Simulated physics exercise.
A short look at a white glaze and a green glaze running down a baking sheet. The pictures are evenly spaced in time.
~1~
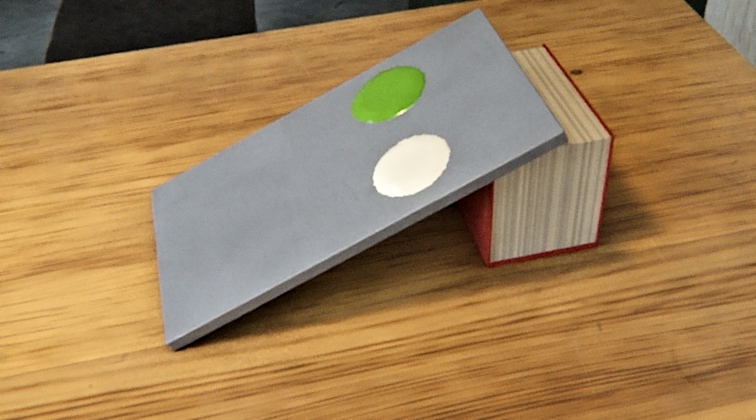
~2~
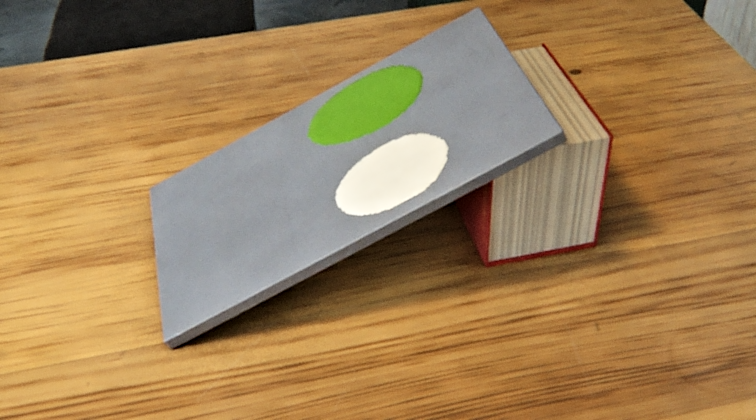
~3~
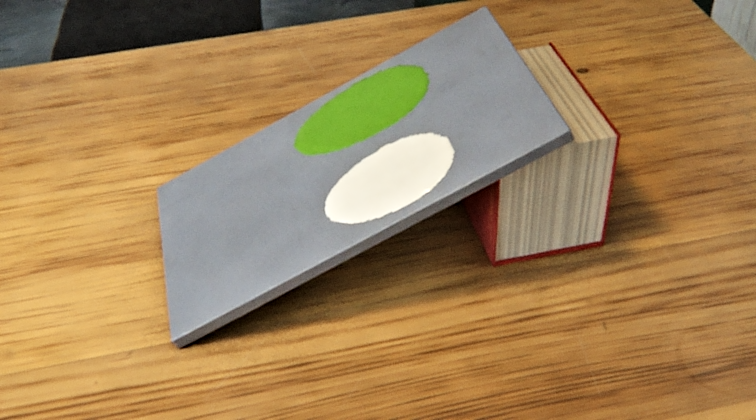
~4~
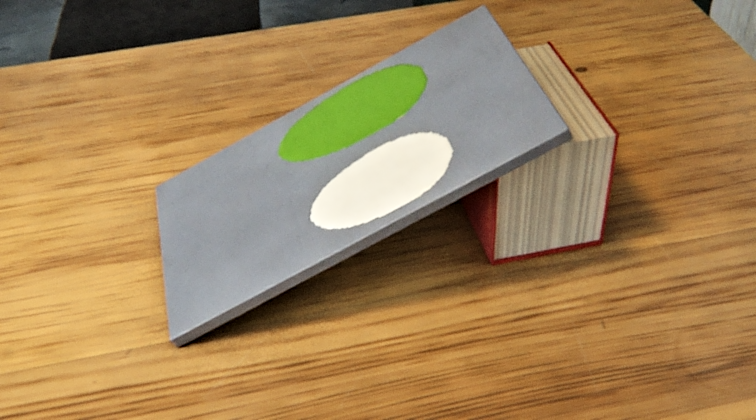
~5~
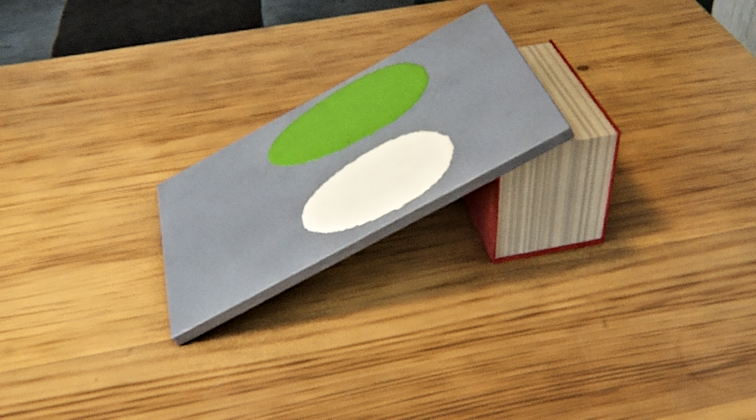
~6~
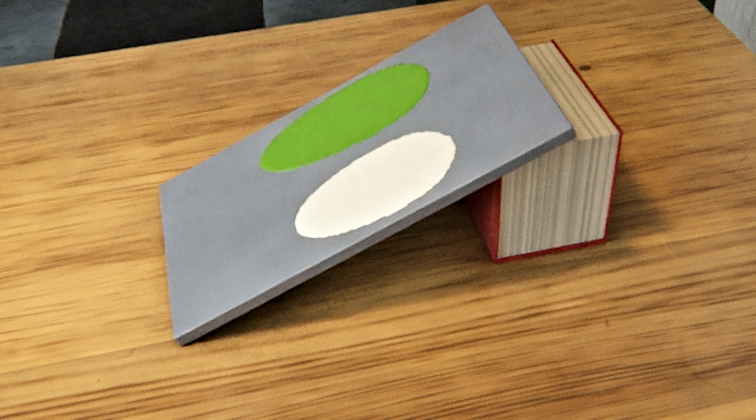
A green patch and a white patch of glaze lie side by side on a tilted grey baking sheet, seen from above on a wooden table. The sheet's upper right end rests on a pale, wood-grained block with red edges, the green farther back and the white nearer. Both patches stretch down toward the lower left, quickly then more slowly, while the view shifts very slightly.
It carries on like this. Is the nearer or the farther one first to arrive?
First at the edge is the farther one.
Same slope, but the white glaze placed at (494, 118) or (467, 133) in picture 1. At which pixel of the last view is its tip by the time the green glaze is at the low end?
First near (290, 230), then near (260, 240).
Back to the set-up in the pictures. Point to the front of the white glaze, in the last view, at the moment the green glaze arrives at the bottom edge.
Close to (214, 269).
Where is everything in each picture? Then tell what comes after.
Tip of the white glaze half way down; tip of the green glaze (365, 105) half way down, in the first frame.
Tip of the white glaze (345, 196) half way down; tip of the green glaze half way down, in the second frame.
Tip of the white glaze half way down; tip of the green glaze (304, 140) half way down, in the third frame.
Tip of the white glaze (324, 209) half way down; tip of the green glaze three quarters of the way down, in the fourth frame.
Tip of the white glaze three quarters of the way down; tip of the green glaze (279, 151) three quarters of the way down, in the fifth frame.
Tip of the white glaze (305, 220) three quarters of the way down; tip of the green glaze three quarters of the way down, in the sixth frame.
Shortly, the white glaze is three quarters of the way down; the green glaze is three quarters of the way down.
Then, the white glaze is three quarters of the way down; the green glaze is close to the edge.
At the finish, the white glaze is close to the edge; the green glaze is at the low edge.
